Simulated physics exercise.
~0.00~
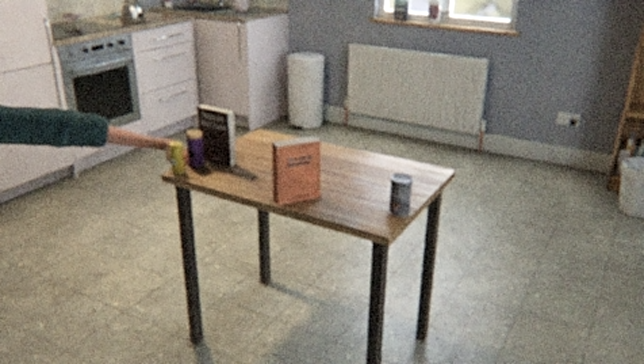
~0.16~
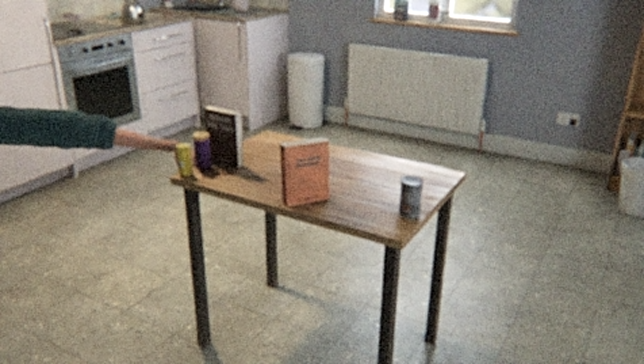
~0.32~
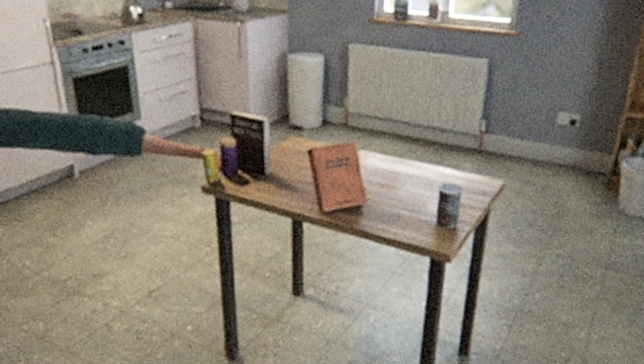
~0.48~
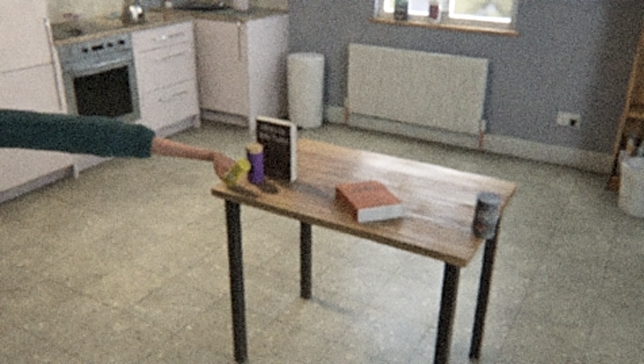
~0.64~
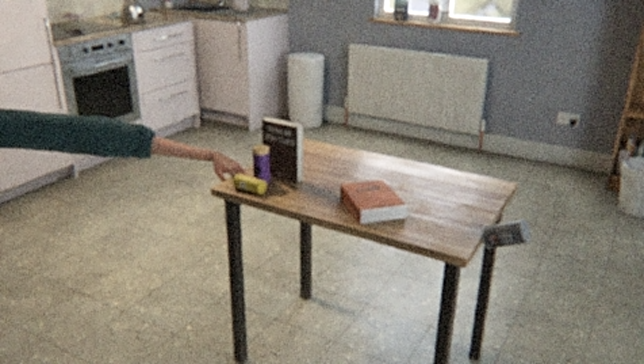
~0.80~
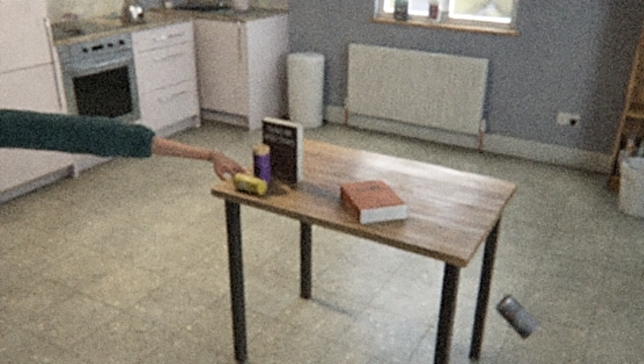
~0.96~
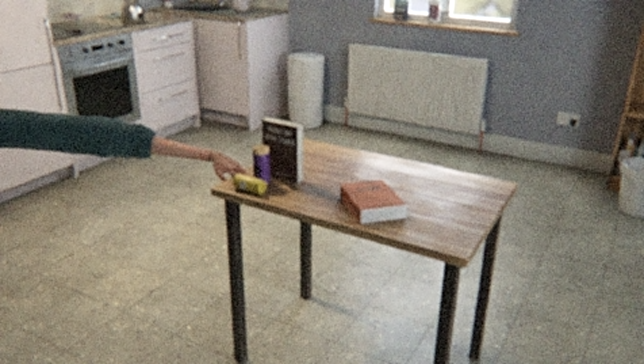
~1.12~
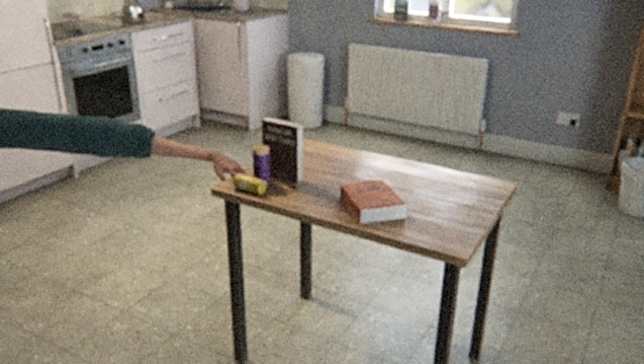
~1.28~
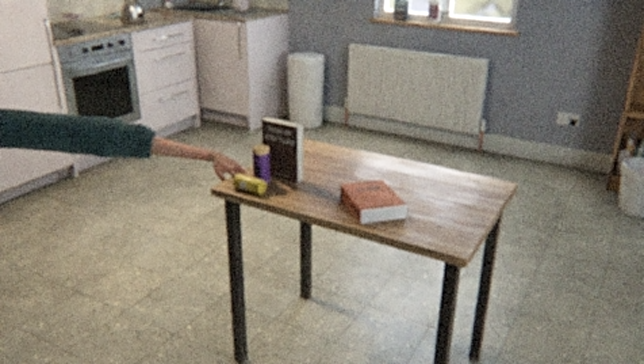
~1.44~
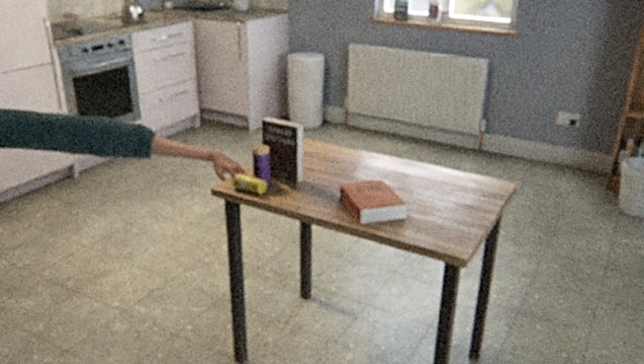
In a kitchen with pale cupboards, an oven and a white radiator, a fixed, slightly raised view takes in a small wooden table with dark legs. A green-sleeved arm reaches in from the left beside a yellow shaker, a purple jar and an upright dark book, with an orange book near the middle and a grey tin at the right. The table slides right, carrying everything along. The orange book tips and falls flat, then the shaker topples as the tin tumbles off the right edge and drops from sight. The table stands still, the jar and dark book upright.
